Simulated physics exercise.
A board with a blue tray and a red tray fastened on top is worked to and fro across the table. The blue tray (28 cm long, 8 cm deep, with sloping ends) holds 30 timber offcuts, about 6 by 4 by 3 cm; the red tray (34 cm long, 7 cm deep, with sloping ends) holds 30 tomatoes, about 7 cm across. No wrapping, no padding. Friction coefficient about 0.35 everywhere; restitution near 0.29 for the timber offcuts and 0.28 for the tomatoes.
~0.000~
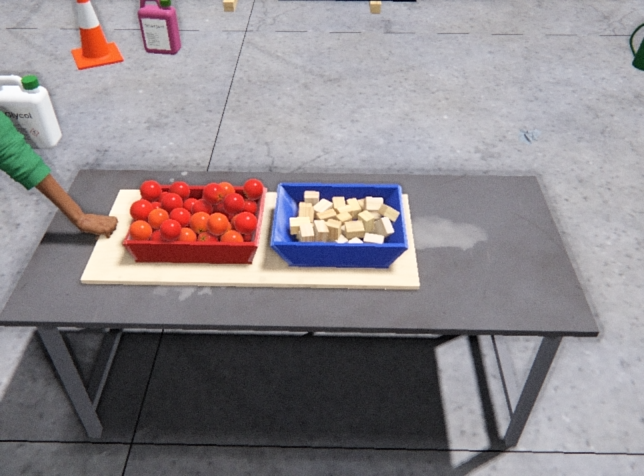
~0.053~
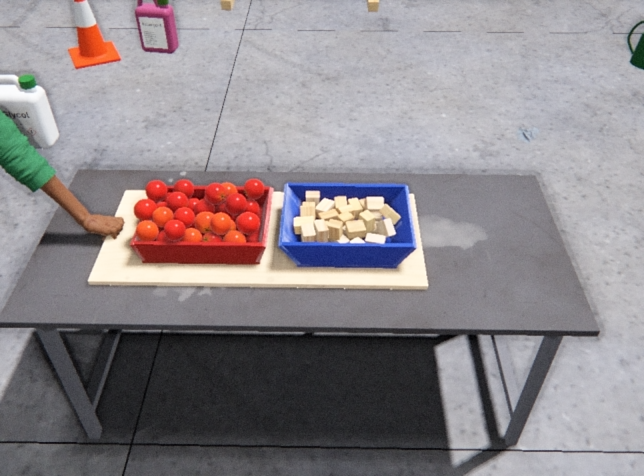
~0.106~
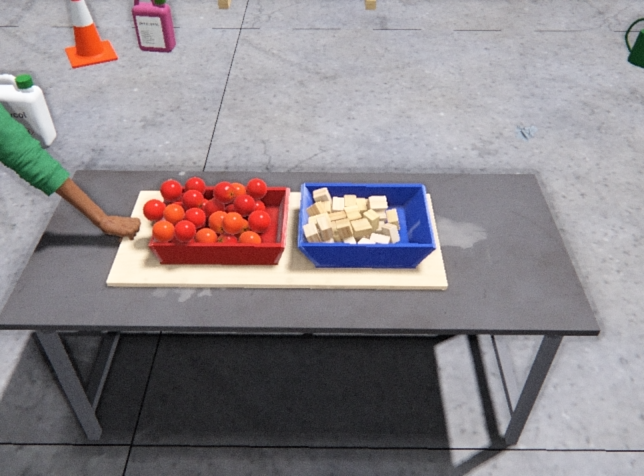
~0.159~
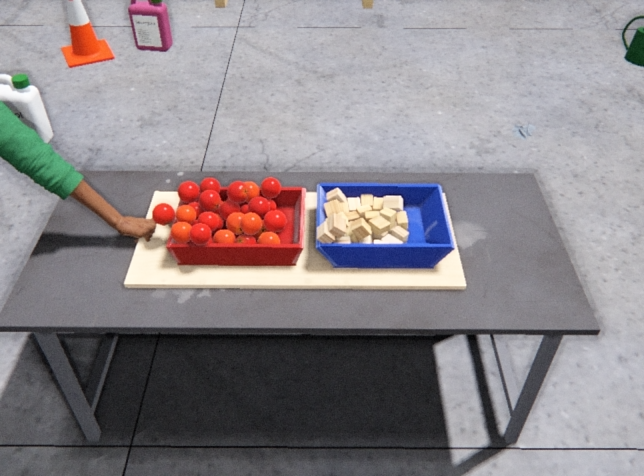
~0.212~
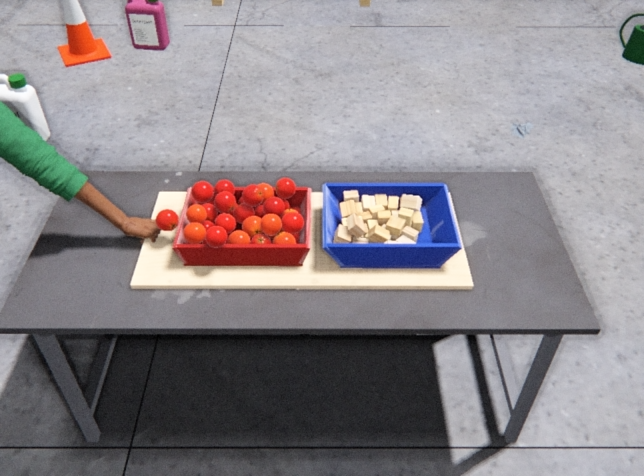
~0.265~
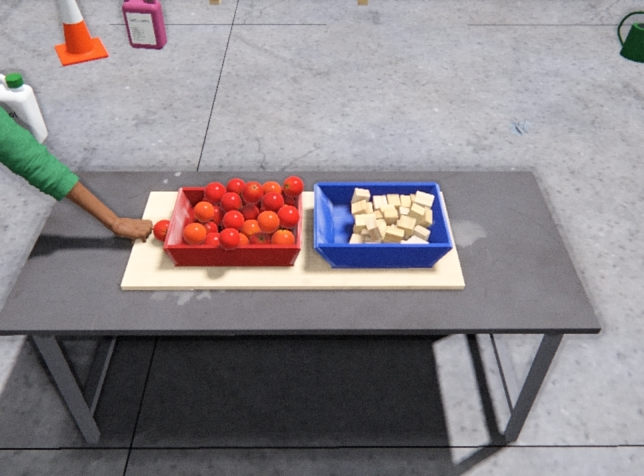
A hand slides a board with two trays right, one tomato leaves the red tray, then slightly left.
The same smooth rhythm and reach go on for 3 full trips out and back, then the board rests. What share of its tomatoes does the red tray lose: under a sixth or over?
The red tray loses more than one in six of its tomatoes.
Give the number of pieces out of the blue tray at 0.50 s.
Out by then, roughly: Blue tray 0.
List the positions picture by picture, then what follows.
In the first frame (each is followed by its nearest rim corner in this view; the camera moves round a little), red tray, (254, 244); blue tray, (405, 245); shifted 0 cm; none out.
In the second frame, red tray, (262, 244); blue tray, (414, 245); shifted 2 cm.
In the third frame, red tray, (281, 245); blue tray, (433, 245); shifted 8 cm.
In the fourth frame, red tray, (300, 246); blue tray, (452, 245); shifted 14 cm; 1 out, the lowest tomato at (164, 214).
In the fifth frame, red tray, (306, 246); blue tray, (459, 245); shifted 16 cm; 1 out, the lowest tomato at (168, 220).
In the sixth frame, red tray, (297, 246); blue tray, (450, 245); shifted 13 cm; 1 out, the lowest tomato at (165, 231).
After 0.50 s, blue tray 30 in, 0 out and red tray 26 in, 4 out.
After 0.80 s, blue tray 29 in, 1 out and red tray 23 in, 7 out.
After 1.22 s, blue tray 27 in, 3 out and red tray 20 in, 10 out.
When it is over (at 1.75 s), blue tray 27 in, 3 out and red tray 20 in, 10 out. Asked share, 10 of 30, 33 per cent.
